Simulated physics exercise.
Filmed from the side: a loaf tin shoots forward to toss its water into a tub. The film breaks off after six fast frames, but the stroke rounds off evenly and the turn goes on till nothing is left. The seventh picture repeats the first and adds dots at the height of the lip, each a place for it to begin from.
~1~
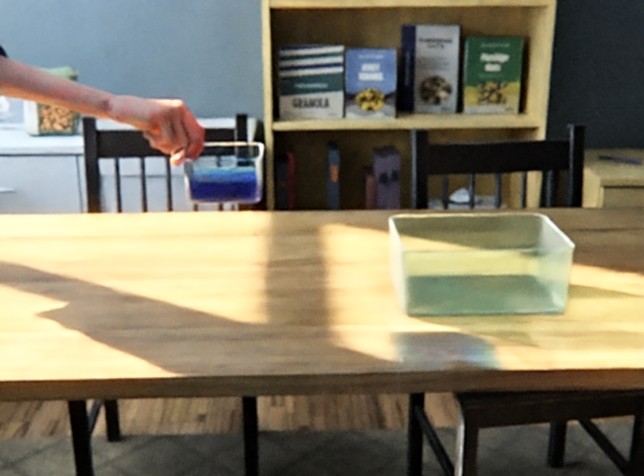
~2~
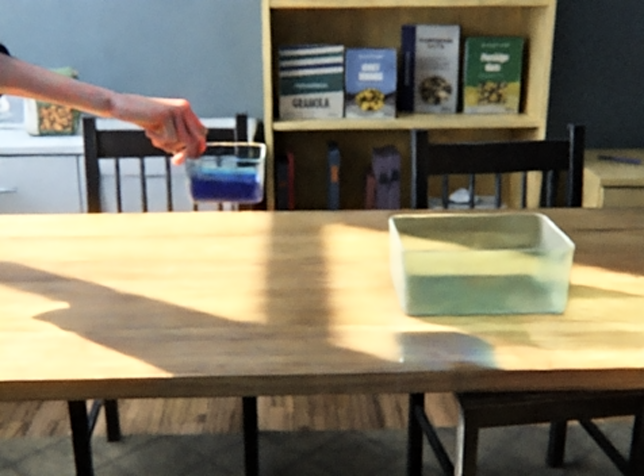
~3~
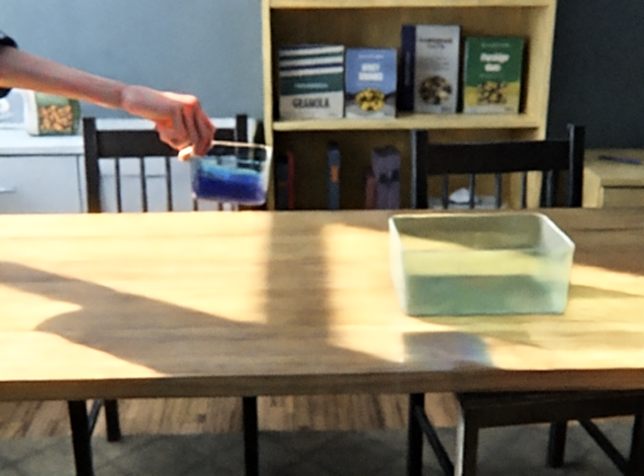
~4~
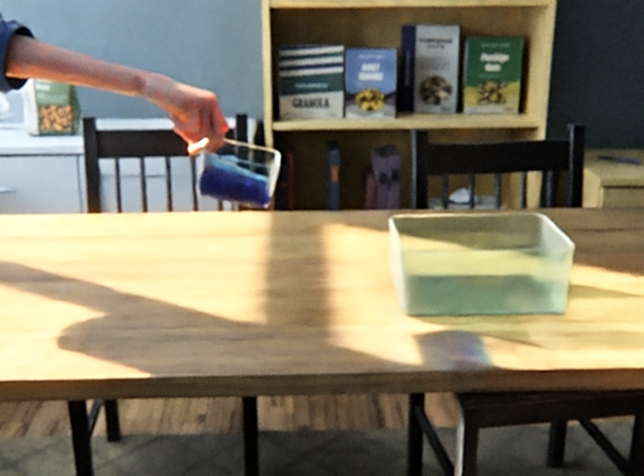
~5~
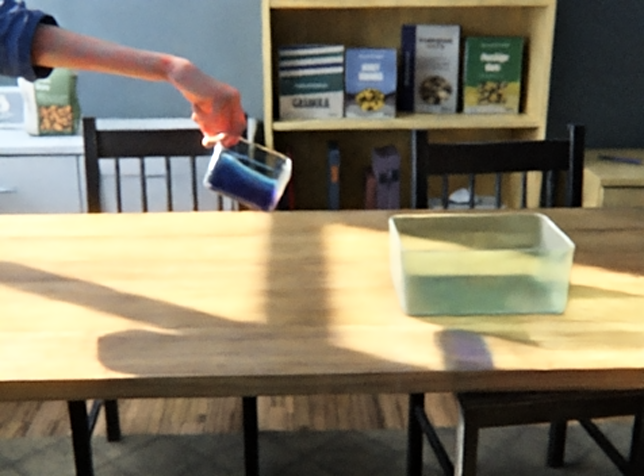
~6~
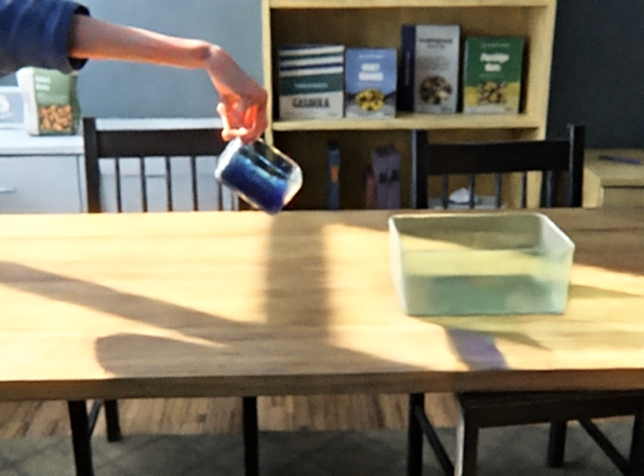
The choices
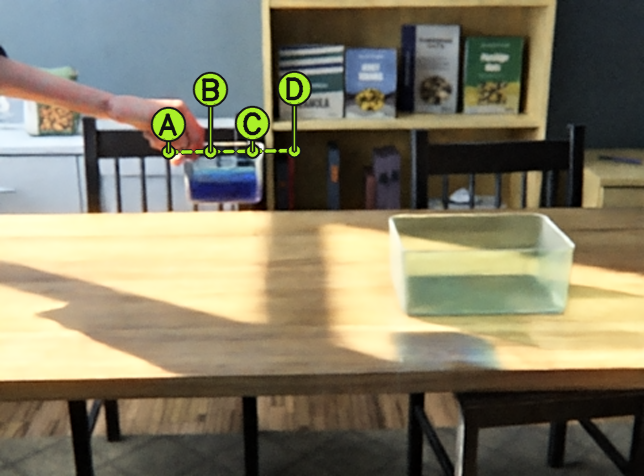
A hand holding a small clear container of blue liquid moved slightly to the right above a wooden table, gradually tilting it toward a larger clear tub, with all the liquid still inside.
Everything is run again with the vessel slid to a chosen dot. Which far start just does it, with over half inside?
The answer is dot D.
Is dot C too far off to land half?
Yes, that goes wrong.
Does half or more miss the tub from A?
Yes.
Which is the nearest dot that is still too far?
Here it is dot C.
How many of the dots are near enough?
One of them.
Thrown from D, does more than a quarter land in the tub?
Yes.
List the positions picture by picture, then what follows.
Upright, lip at (261, 151); tub from (401, 314) to (565, 311); nothing has left yet, in the first frame.
Upright, lip at (263, 151); nothing has left yet, in the second frame.
Tipped about 6°, lip at (269, 154); nothing has left yet, in the third frame.
Tipped about 14°, lip at (278, 159); nothing has left yet, in the fourth frame.
Tipped about 24°, lip at (289, 167); nothing has left yet, in the fifth frame.
Tipped about 37°, lip at (300, 175); nothing has left yet, in the sixth frame.
In lime, A at (168, 152); B at (210, 151); C at (252, 151); D at (294, 150).
For dot A, about 0 % lands in the tub, 100 % falls short.
For dot B, about 0 % lands in the tub, 100 % falls short.
For dot C, about 1 % lands in the tub, 93 % falls short and 6 % goes beside or beyond.
For dot D, about 87 % lands in the tub, 6 % falls short and 7 % goes beside or beyond.
